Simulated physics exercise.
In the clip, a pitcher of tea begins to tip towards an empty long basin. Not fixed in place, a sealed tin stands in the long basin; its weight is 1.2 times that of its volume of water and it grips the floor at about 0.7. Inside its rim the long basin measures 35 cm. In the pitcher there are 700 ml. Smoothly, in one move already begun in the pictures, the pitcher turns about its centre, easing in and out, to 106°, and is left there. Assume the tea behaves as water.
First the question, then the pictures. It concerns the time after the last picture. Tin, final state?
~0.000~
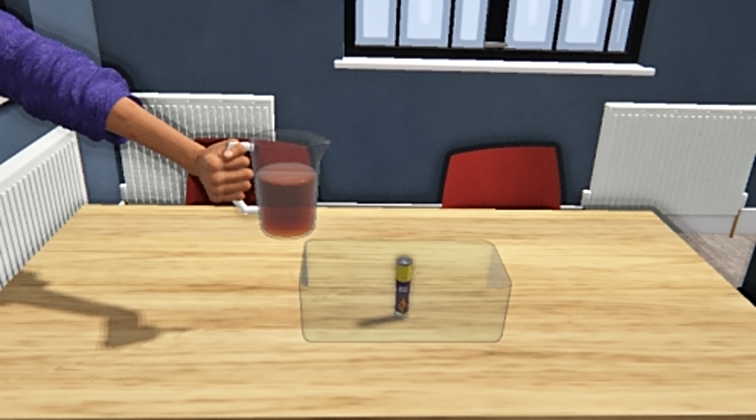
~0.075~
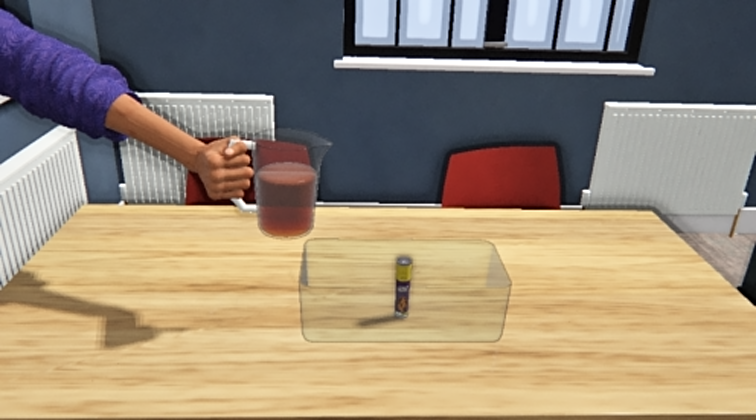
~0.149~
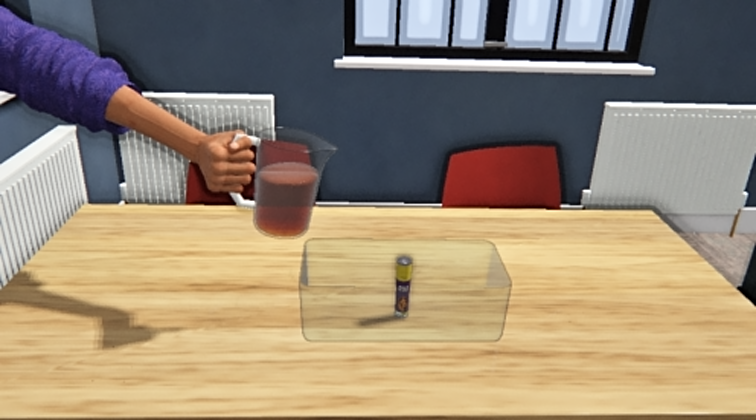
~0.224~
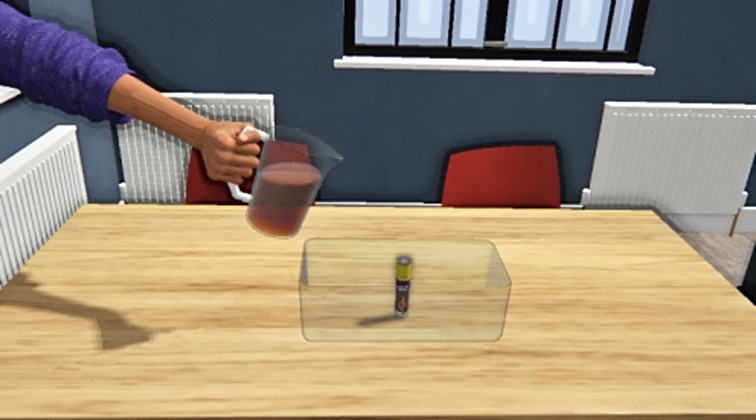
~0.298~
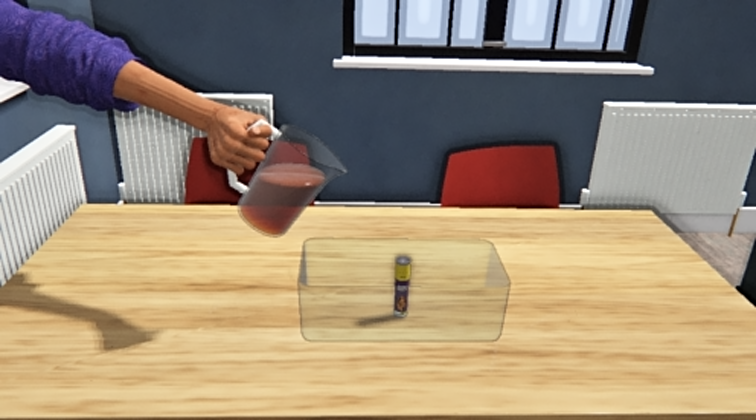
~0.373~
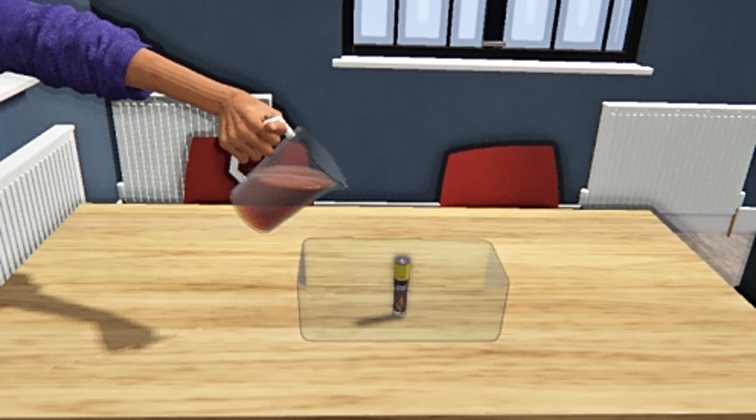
Standing.
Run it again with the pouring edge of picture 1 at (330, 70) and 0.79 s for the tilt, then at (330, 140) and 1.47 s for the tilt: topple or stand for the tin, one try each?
First it tips over; then it stays on its base.
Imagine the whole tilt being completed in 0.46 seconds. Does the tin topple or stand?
Result: Tin tipped over.
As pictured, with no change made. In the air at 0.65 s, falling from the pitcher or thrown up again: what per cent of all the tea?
Roughly 20 percent.
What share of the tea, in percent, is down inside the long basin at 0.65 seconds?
At that time the basin holds about 10 per cent of the liquid.
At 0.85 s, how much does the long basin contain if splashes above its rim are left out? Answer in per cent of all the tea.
My estimate is about 64 percent.
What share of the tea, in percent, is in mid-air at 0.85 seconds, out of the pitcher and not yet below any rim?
Near 16 per cent, I'd say.
Then, 0.65 s in, the tilt is 98° and 69 per cent is still to pour; the tin stands where it began.
Then, 0.85 s in, the tilt is 106° and 20 per cent is still to pour; the tin stands where it began.
Then, 1.06 s in, the tilt is 106° and 3 per cent is still to pour; the tin stands where it began.
Then, 1.29 s in, the tilt is 106° and 0 per cent is still to pour; the tin stands where it began.
Finally, the tin stands where it began.
